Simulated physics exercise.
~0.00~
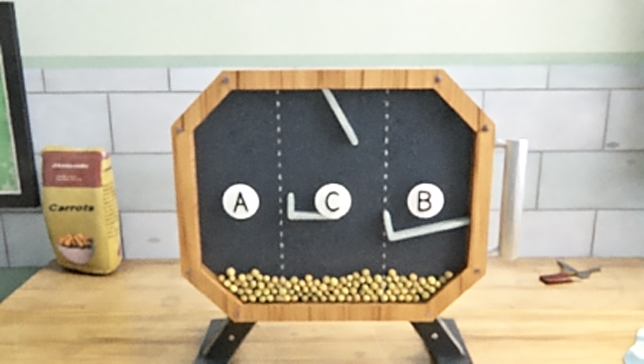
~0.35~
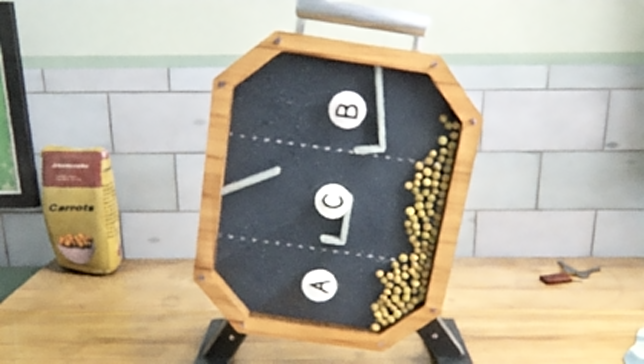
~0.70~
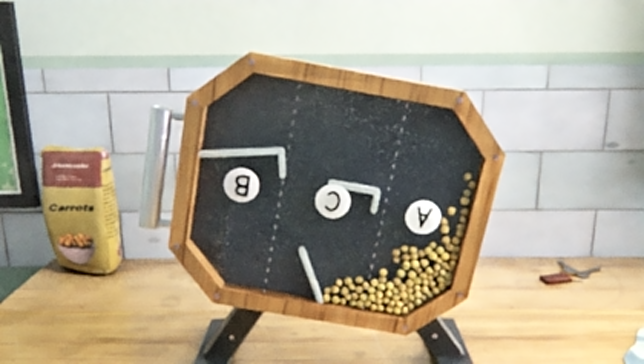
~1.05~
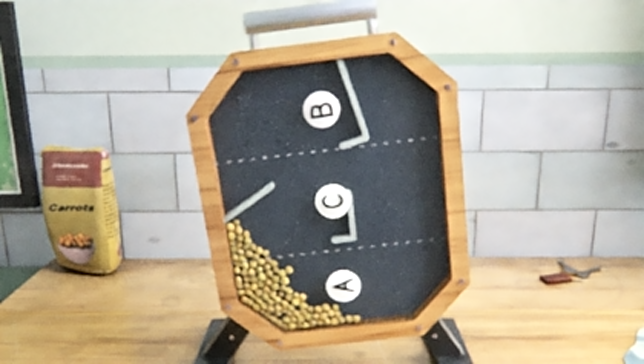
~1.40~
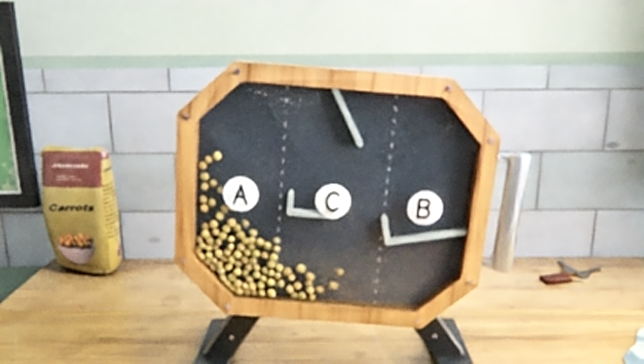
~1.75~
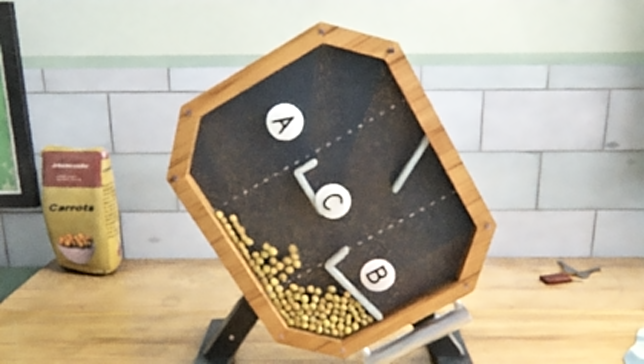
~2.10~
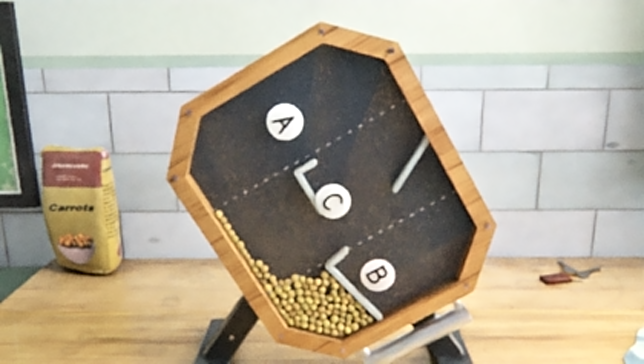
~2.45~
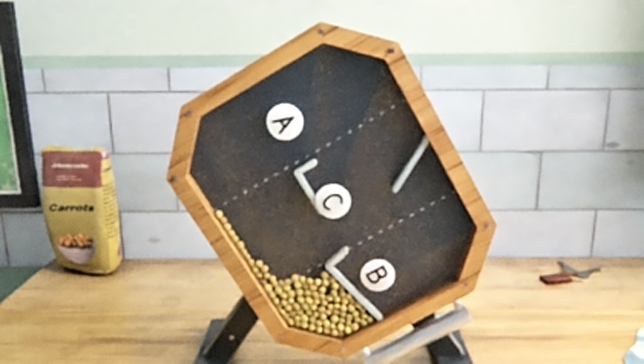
The clip opens on a wood-framed, eight-sided case standing level on a counter, with small tan chickpeas spread along its bottom beneath the letters A, C and B. The case turns anticlockwise, its handle rising over the top, and the chickpeas slide toward the A end. It continues until nearly upside down, the chickpeas heaped at the lower right. Then it swings back clockwise, and they shift to the lower left, still mostly by A. Passing level, it tips until B is lowest, and they tumble down that way. The case stops tilted, the chickpeas resting mostly in B's strip, with a thin trail up the left edge into C's.
